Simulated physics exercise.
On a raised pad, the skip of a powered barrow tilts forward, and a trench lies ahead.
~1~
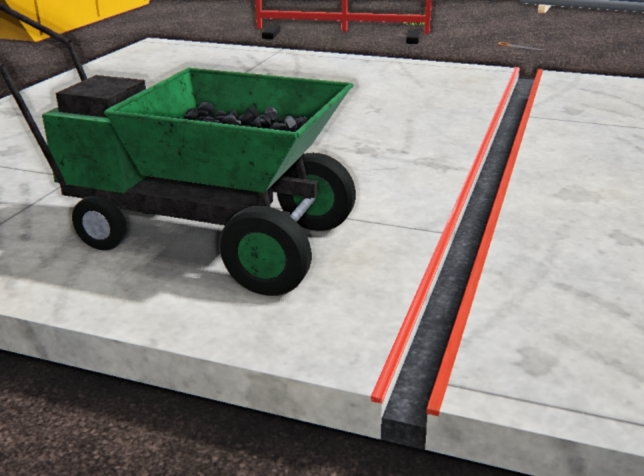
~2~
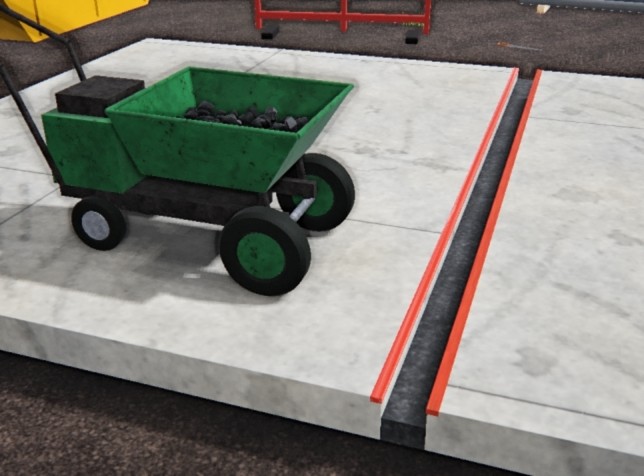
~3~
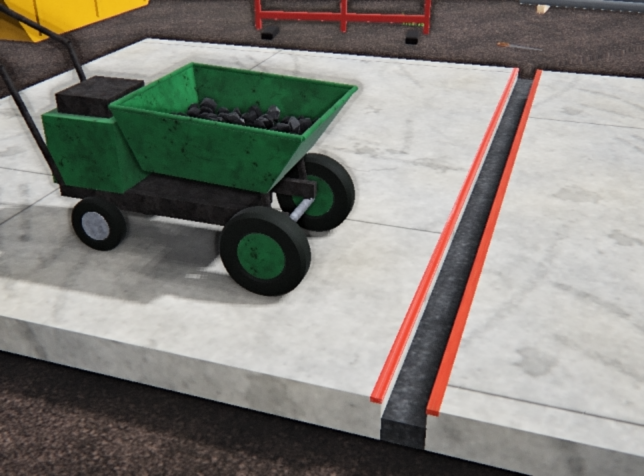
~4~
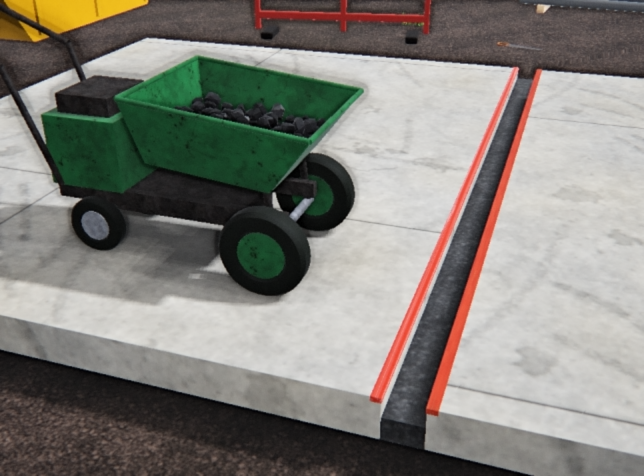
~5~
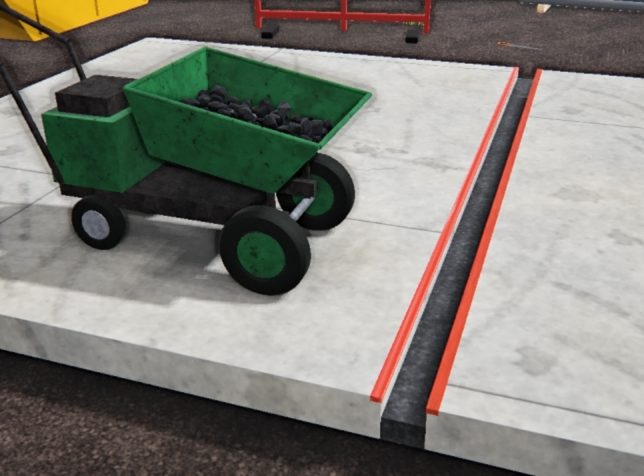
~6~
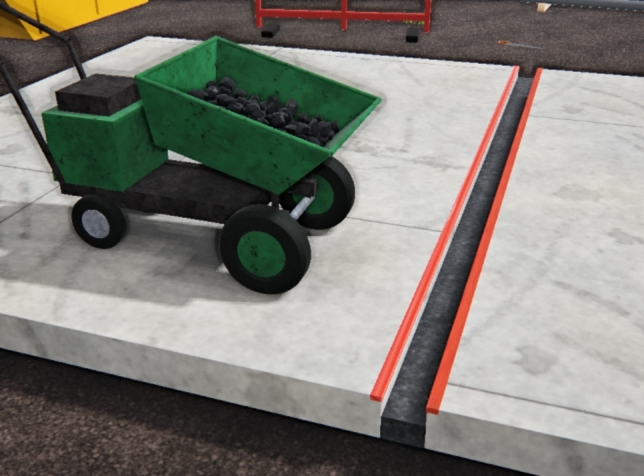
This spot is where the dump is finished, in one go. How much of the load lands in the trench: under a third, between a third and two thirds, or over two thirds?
What ends in the trench is going to be one-third to two-thirds of the load.
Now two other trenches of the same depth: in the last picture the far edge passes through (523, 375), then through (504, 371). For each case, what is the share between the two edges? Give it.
Lab note: Case 1 around 80 %, case 2 70 %.
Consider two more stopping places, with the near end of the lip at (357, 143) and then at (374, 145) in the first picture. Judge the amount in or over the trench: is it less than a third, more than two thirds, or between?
So the first position comes out as under a third, the second as under a third.
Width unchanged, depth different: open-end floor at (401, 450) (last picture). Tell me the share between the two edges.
70 %.
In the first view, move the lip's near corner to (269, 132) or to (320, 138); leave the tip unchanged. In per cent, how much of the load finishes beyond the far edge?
You'd get around 0 in a hundred, then 30 in a hundred.
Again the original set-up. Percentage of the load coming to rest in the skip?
I'd say close to 35 percent.
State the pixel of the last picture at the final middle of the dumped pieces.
It settles centred around (450, 277).
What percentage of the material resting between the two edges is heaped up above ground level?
About 40 in a hundred.
Soon, skip tipped steeply; all in the skip.
A while on, skip tipped right over; most in the skip; a small part short of the trench; a small part in or heaped over the trench.
Towards the end, skip tipped right over; about a third in the skip; a small part short of the trench; about half in or heaped over the trench; a small part beyond it.
Finally, skip tipped right over; about a third in the skip; a small part short of the trench; about half in or heaped over the trench; a small part beyond it.
